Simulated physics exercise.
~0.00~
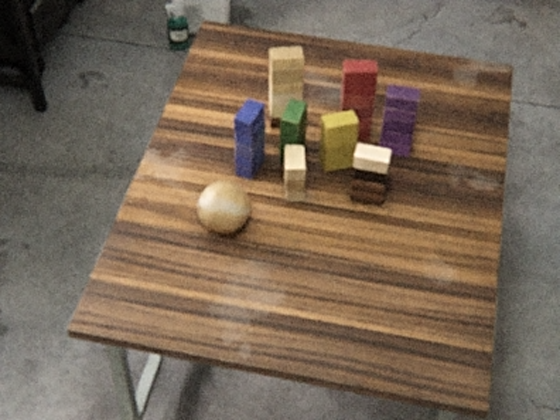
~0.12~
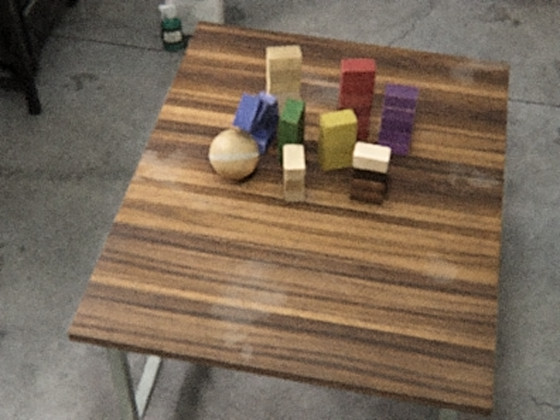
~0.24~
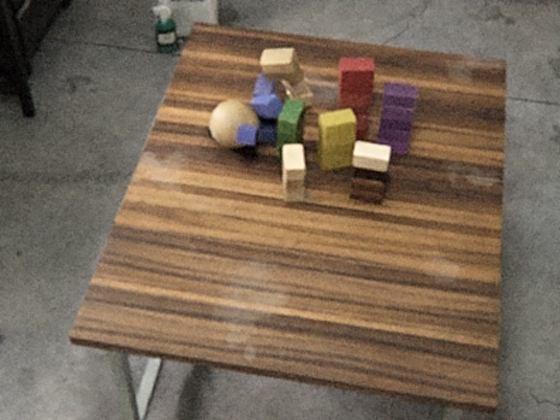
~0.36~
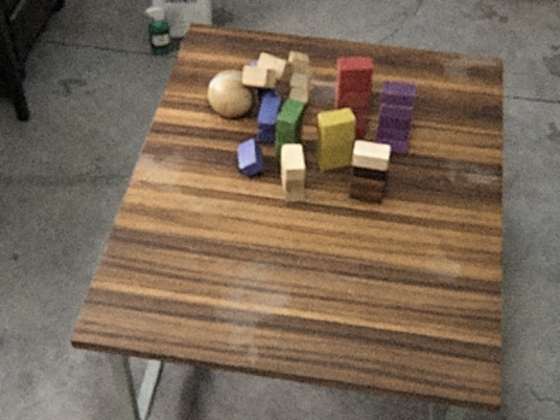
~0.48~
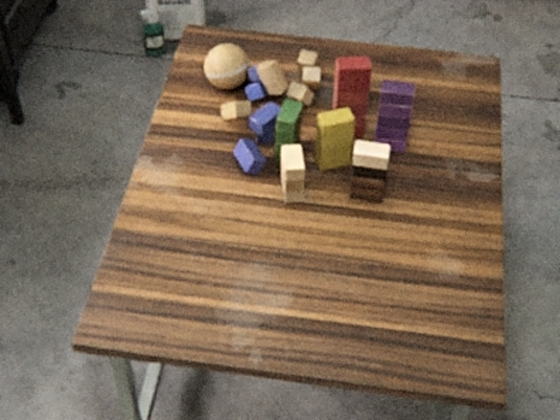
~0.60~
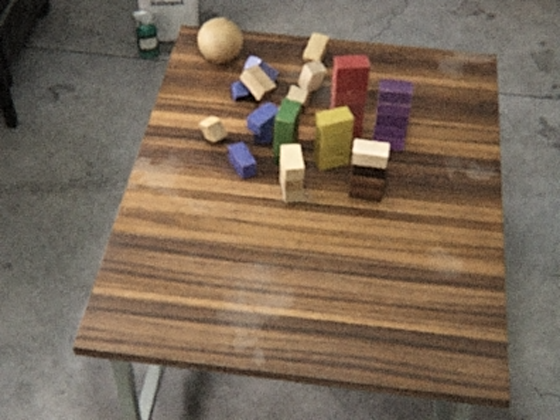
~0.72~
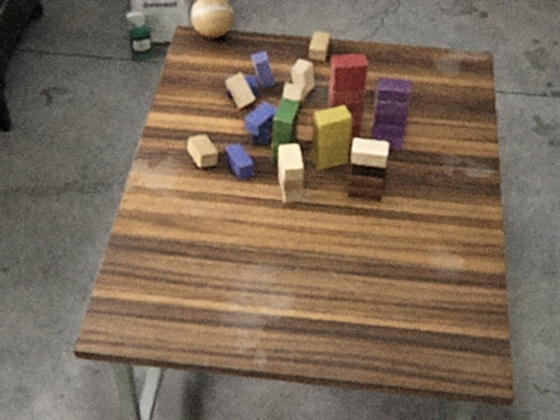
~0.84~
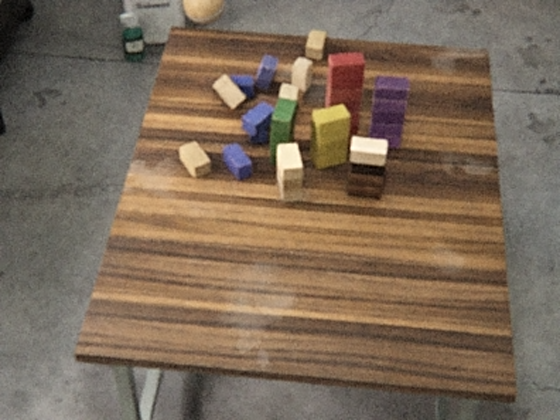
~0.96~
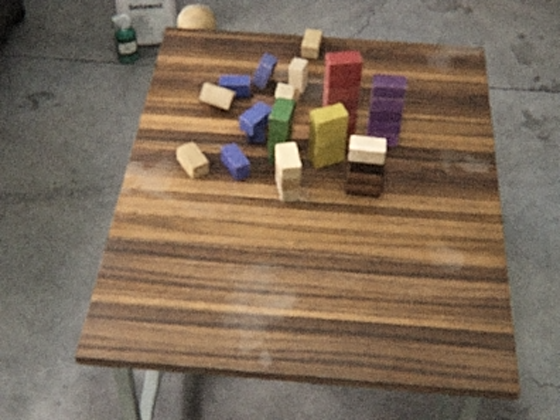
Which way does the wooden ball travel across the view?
The ball moves up the view, rolling away from the viewer towards the far left edge of the table.
On a striped wooden table above a grey concrete floor, seen from above at an angle, stand small towers of wooden blocks in blue, green, yellow, red, purple, dark brown and pale wood. A pale wooden ball at the left rolls away from the viewer and knocks into the blue tower, toppling it. It rolls on into the pale tower at the back, whose blocks tumble and scatter. The ball then crosses the far left edge of the table and drops partly out of sight behind it. Blue and pale blocks lie strewn about, while the yellow, red, green and purple towers still stand.
